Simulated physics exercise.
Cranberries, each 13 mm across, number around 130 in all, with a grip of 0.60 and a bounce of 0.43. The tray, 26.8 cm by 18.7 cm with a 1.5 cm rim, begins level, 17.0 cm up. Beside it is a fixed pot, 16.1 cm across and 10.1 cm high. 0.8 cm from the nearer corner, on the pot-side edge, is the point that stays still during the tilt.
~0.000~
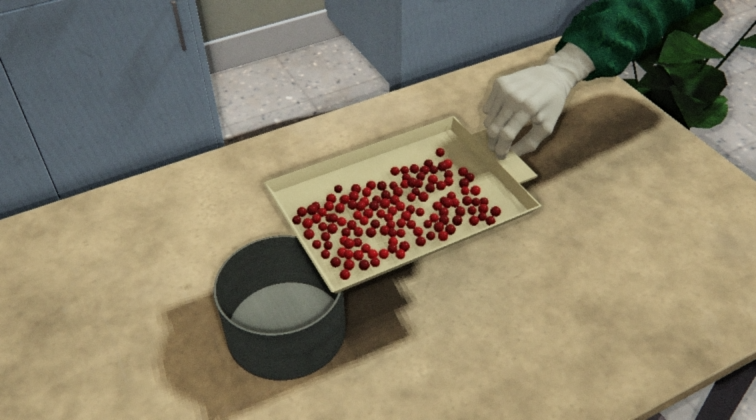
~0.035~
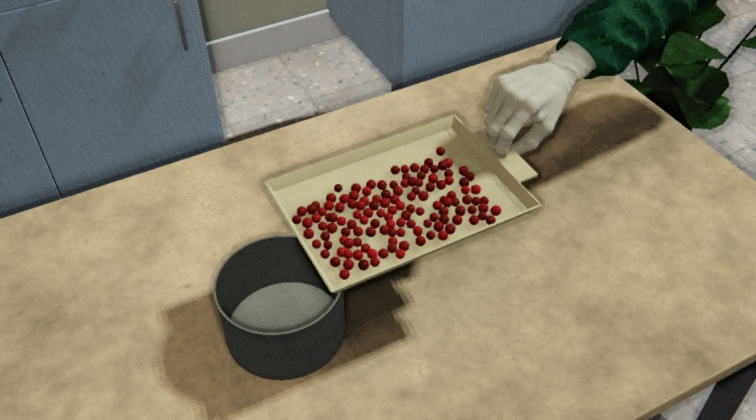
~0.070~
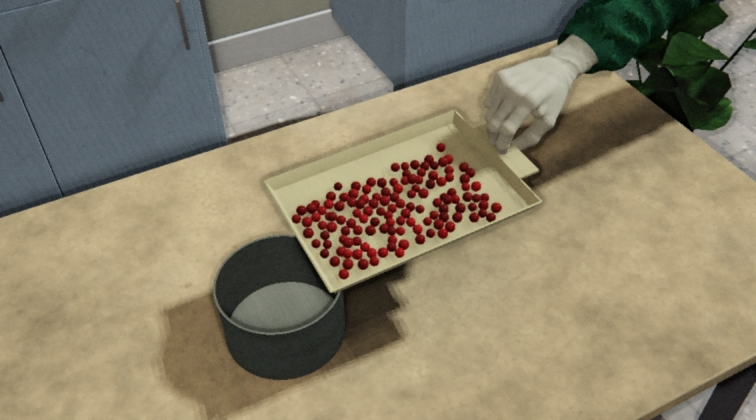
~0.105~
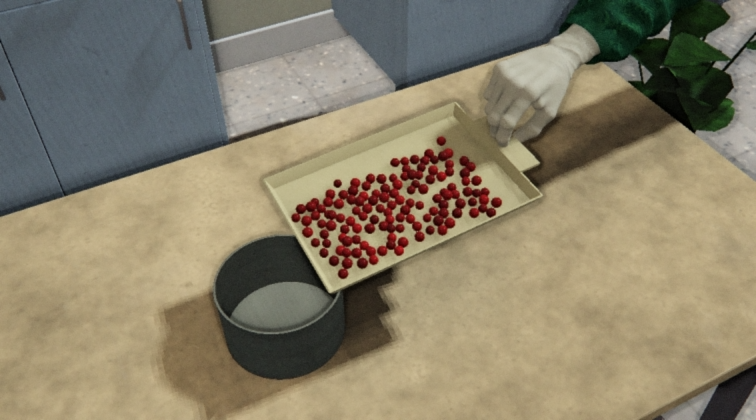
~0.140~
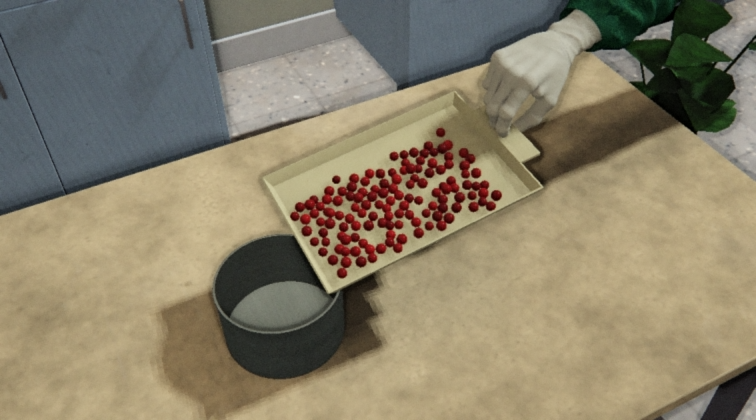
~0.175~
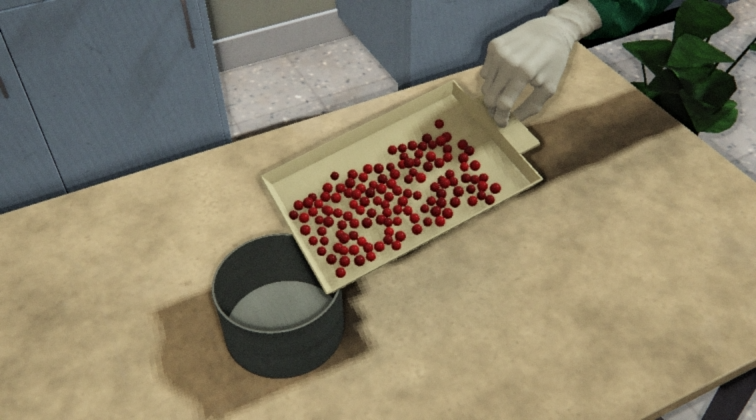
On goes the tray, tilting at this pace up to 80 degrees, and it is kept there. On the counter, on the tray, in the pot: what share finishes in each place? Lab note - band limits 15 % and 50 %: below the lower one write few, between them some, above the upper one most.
Counter = most; left on the tray = few; pot = some.
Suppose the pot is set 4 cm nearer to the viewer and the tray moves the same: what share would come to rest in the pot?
Near 70 per cent in that case.
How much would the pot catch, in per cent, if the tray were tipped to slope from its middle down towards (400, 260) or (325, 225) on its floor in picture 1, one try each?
The share comes to roughly 0 in a hundred, then roughly 75 in a hundred.
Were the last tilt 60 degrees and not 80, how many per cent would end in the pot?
Near 30 %, then.
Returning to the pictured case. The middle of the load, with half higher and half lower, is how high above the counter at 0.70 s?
Around 20 cm up.
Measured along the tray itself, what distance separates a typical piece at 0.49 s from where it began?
I'd say close to 4 centimetres.
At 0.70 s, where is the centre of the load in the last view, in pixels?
Look about (308, 254) in the last view.
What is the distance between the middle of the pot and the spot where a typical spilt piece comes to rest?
18 cm.
After 0.49 s, tilt 45 degrees; the tray holds 100 %, the pot 0 %.
After 0.70 s, tilt 67 degrees; the tray holds 80 %, the pot 0 %.
Then, at 1.03 s, tilt 80 degrees; the tray holds 0 %, the pot 35 %.
By 1.8 s all is still; counter 60 %, tray 0 %, pot 40 %.
